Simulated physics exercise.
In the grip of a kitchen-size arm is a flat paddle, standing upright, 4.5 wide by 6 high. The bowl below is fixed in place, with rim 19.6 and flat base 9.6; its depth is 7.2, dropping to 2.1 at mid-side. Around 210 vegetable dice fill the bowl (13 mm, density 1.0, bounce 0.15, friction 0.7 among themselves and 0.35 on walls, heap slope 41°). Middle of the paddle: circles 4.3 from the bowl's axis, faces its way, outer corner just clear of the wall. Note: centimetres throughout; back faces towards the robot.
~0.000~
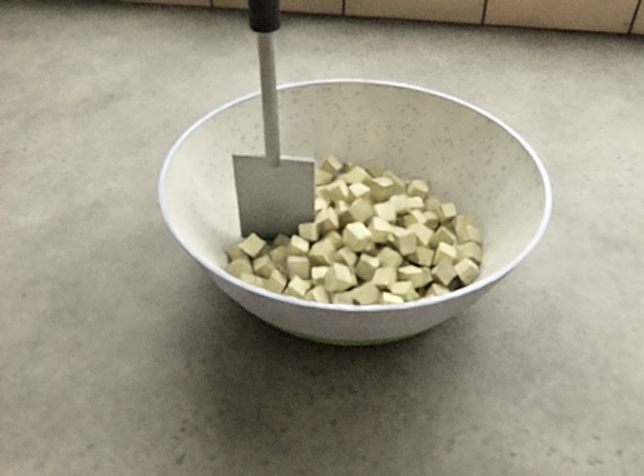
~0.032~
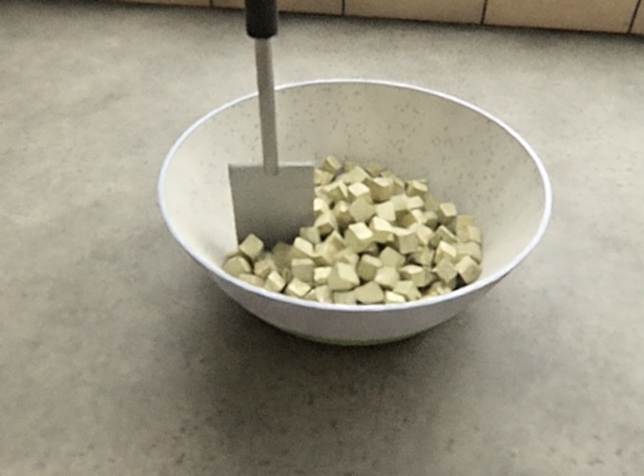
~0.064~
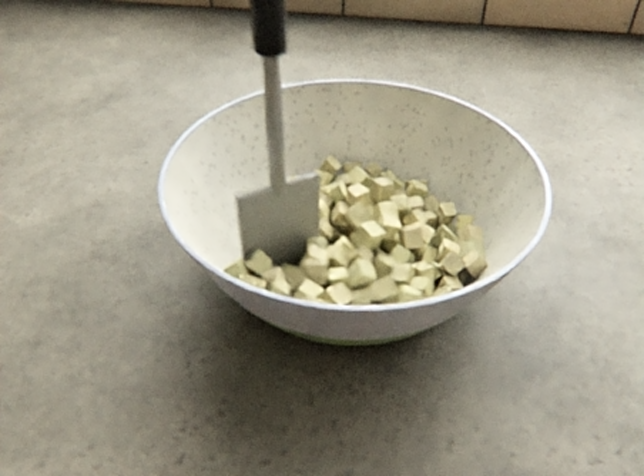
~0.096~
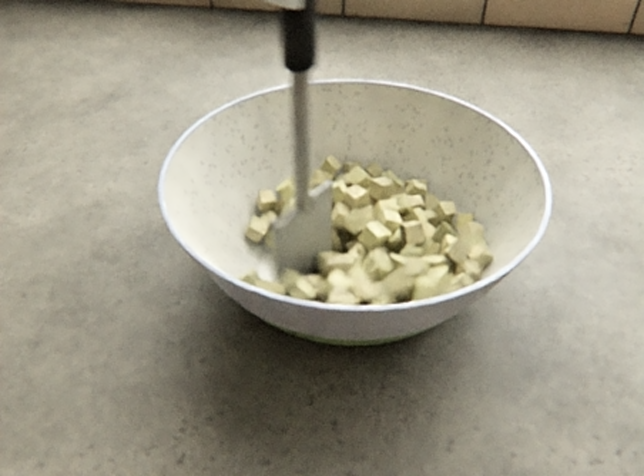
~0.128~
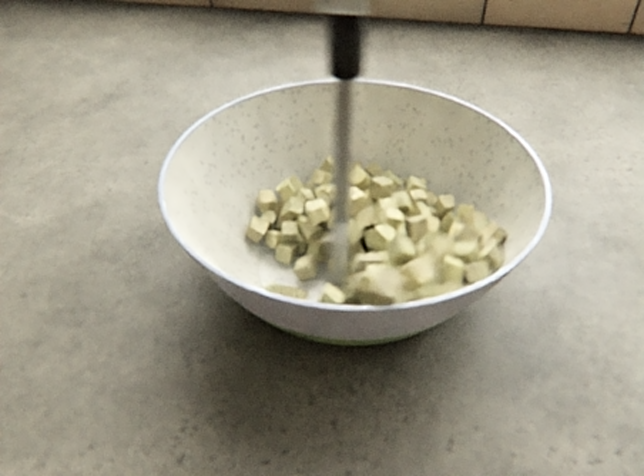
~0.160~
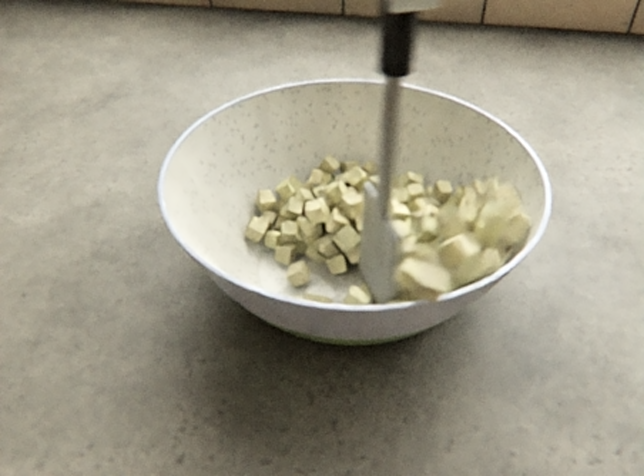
A flat metal paddle with a black handle dipped into a white bowl of pale vegetable cubes, then turned as it swept along the near side from left to right, pushing cubes rightward.
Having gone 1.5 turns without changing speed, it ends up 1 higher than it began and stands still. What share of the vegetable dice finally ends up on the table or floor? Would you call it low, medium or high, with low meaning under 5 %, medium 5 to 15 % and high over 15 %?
I would call it high, over 15 %.
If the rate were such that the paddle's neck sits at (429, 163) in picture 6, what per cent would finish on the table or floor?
I'd say near 35 per cent.
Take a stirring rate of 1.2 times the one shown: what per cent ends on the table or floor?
Close to 30 in a hundred.
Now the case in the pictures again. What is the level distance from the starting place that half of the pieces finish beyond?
I'd put it at roughly 9 centimetres.
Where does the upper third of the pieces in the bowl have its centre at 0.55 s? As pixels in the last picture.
Near (352, 282).
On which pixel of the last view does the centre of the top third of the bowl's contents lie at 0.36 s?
About (323, 116) in the last picture.
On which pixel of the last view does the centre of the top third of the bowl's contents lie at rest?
Centre, approx.: (436, 182).
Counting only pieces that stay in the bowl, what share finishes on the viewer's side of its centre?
I'd say around 35 per cent.
By 0.36 s, 279° round, highest piece 9 above the table; 186 in the bowl, 6 on the table or floor, 18 in flight or on the tool.
By 0.55 s, 82° round, highest piece 9 above the table; 173 in the bowl, 35 on the table or floor, 2 in flight or on the tool.
By 0.85 s, 180° round, highest piece 7 above the table; 162 in the bowl, 48 on the table or floor.
By 1.55 s, 180° round, highest piece 7 above the table; 162 in the bowl, 48 on the table or floor.
Final count, 162 in the bowl, 48 on the table or floor. That is 23 % on the table or floor.
